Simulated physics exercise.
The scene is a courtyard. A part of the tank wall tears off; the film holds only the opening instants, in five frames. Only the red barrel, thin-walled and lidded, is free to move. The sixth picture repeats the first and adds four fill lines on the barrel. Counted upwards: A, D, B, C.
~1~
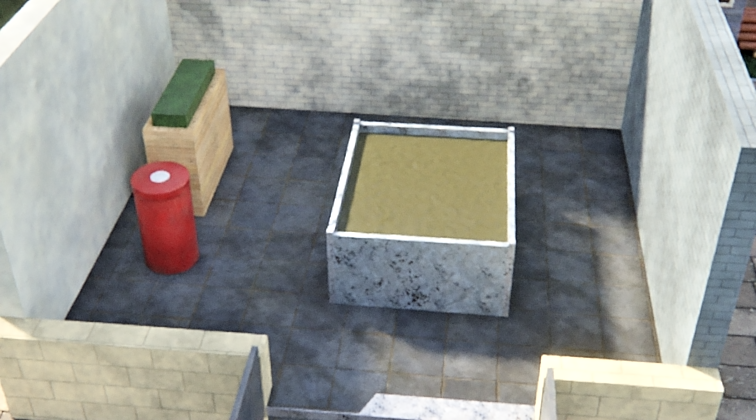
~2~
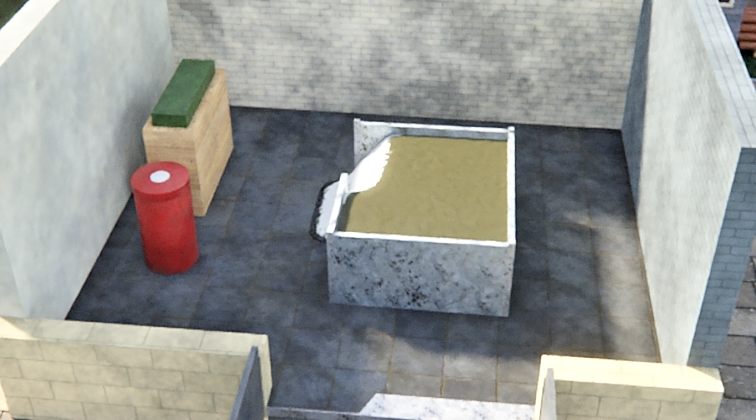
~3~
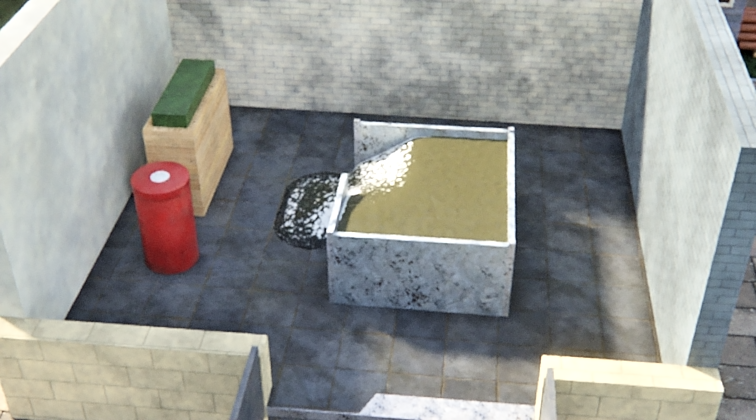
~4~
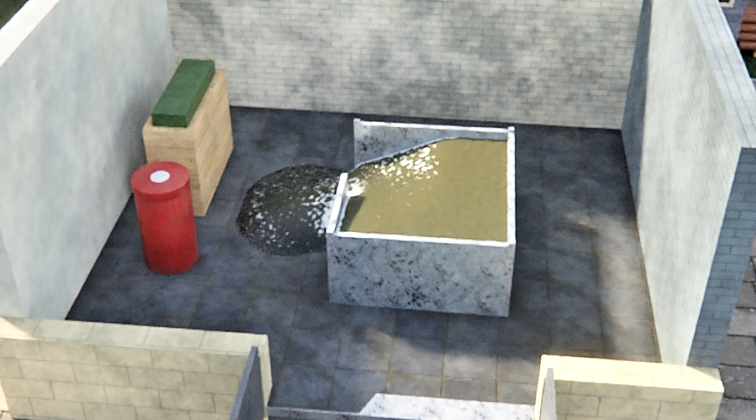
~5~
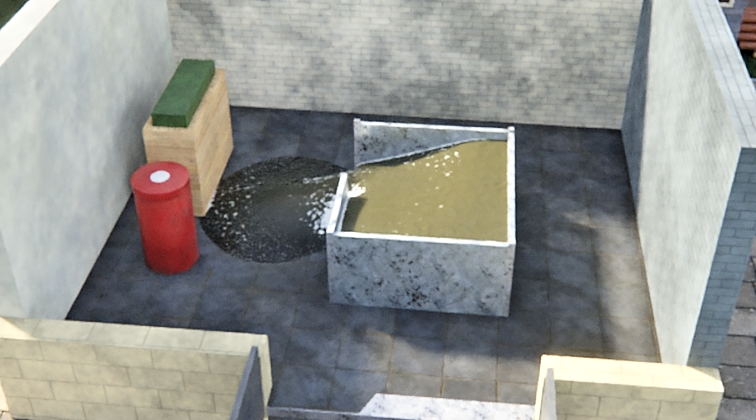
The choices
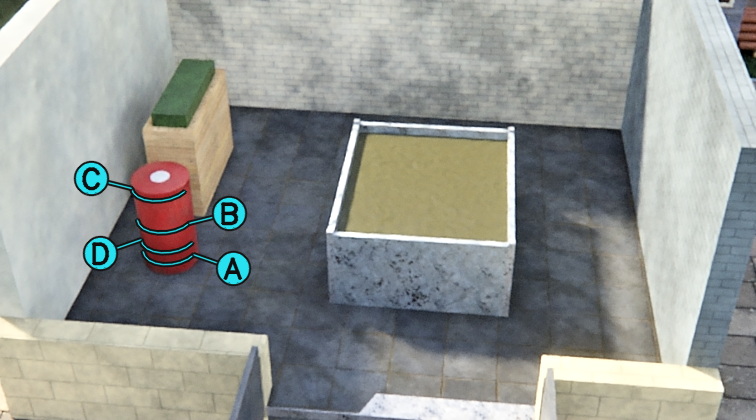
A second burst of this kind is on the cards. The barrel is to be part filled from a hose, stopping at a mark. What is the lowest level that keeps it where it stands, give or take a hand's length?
I would pick line B.
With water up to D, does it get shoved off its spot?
Yes.
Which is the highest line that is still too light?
The answer is D.
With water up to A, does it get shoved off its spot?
Yes, it does.
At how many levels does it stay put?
Two of them.
On the marked copy, A at (163, 264); B at (157, 232); C at (152, 201); D at (161, 252); from the bottom up A, D, B, C.
With A, it is pushed about 5 times its own width away.
With B, it does not move.
With C, it does not move.
With D, it is pushed about its own width away.
